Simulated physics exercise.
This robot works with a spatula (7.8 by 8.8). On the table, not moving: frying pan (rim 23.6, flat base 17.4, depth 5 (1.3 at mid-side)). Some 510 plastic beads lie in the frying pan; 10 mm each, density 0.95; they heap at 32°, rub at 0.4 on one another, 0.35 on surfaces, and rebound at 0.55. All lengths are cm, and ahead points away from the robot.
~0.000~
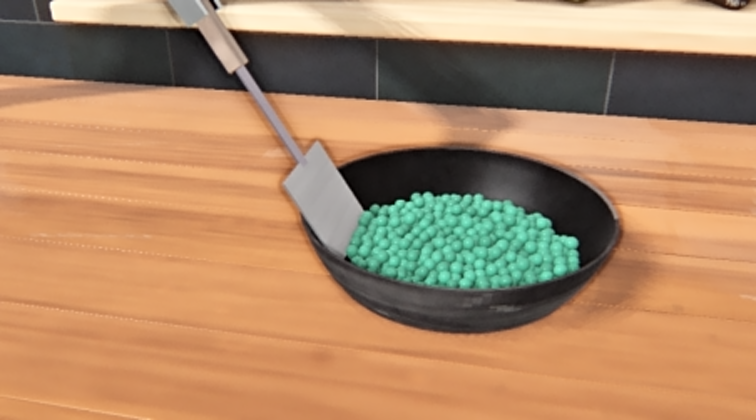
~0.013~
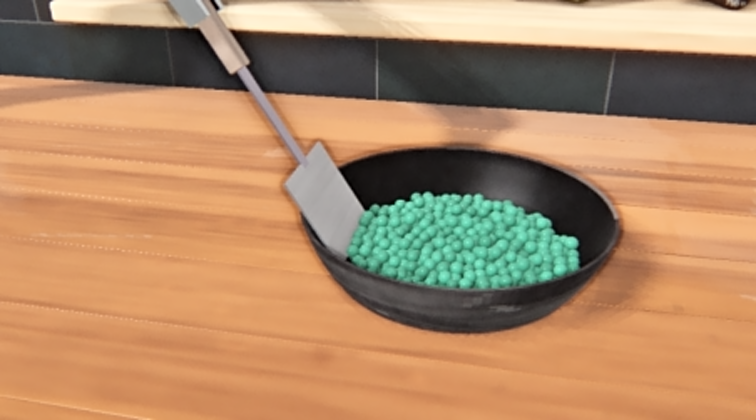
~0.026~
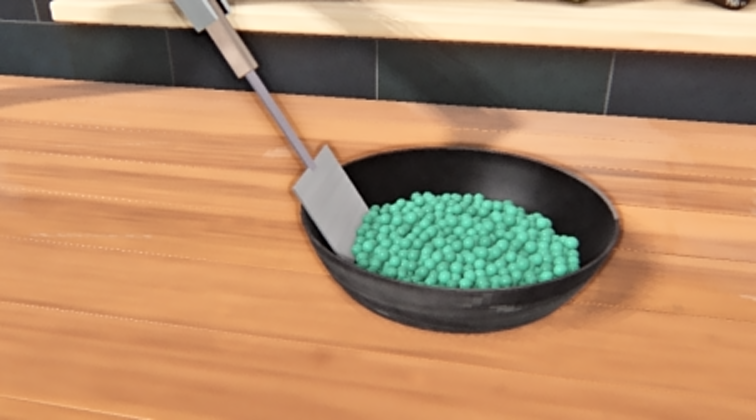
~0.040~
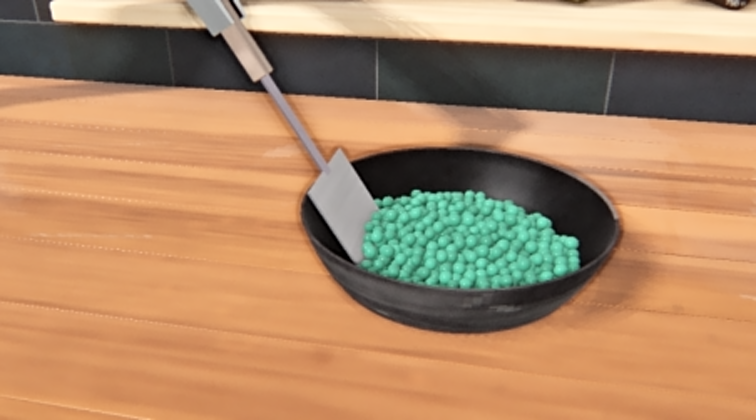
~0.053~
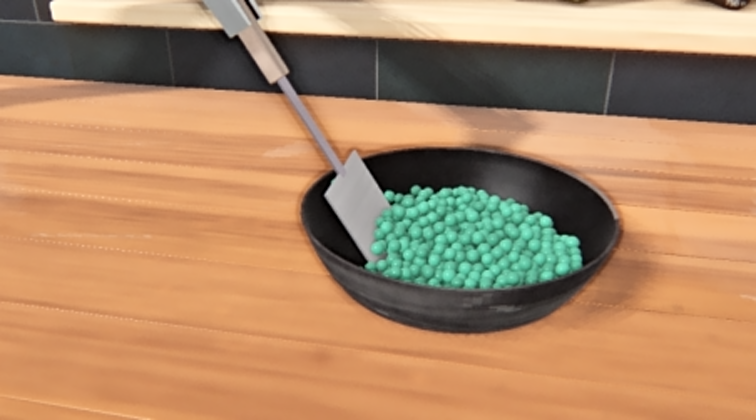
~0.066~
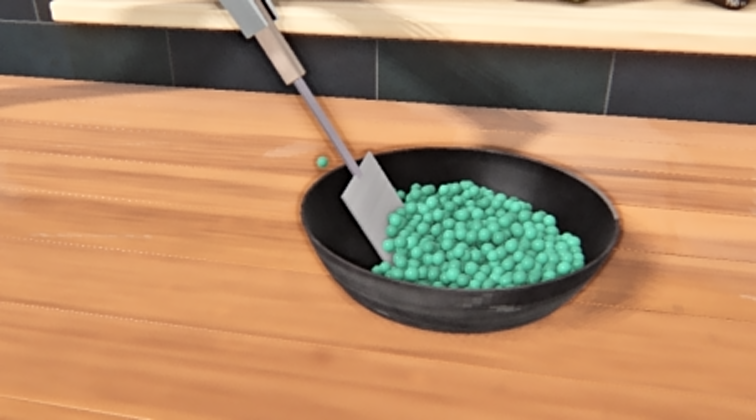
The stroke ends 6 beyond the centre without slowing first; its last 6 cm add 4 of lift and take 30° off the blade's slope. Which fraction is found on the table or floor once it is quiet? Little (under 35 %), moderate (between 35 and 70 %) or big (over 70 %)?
On the table or floor the share is little, under 35 %.
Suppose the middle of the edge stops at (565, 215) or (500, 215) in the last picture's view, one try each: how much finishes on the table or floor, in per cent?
About 20 and 0 per cent.
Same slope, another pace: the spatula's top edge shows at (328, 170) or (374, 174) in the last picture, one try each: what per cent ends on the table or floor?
About 0 and 15 per cent.
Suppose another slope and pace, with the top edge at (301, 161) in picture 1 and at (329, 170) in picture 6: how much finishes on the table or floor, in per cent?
About 0 per cent.
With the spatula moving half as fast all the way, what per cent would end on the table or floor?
In that case some 0 per cent.
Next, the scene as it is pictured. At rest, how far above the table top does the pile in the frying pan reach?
Roughly 5.0 cm.
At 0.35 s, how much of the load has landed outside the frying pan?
About 5 per cent.
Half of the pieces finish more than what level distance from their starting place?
Roughly 3 cm.
After 0.10 s, sloping 57°, highest piece 11 above the table; 508 in the frying pan, 1 on the blade or in flight.
After 0.13 s, sloping 46°, highest piece 14 above the table; 508 in the frying pan, 1 on the blade or in flight.
After 0.35 s, sloping 28°, highest piece 10 above the table; 466 in the frying pan, 38 on the table or floor, 5 on the blade or in flight.
After 1.40 s, sloping 28°, highest piece 5 above the table; 466 in the frying pan, 43 on the table or floor.
In the end, 466 in the frying pan, 43 on the table or floor. That is 8 % on the table or floor.
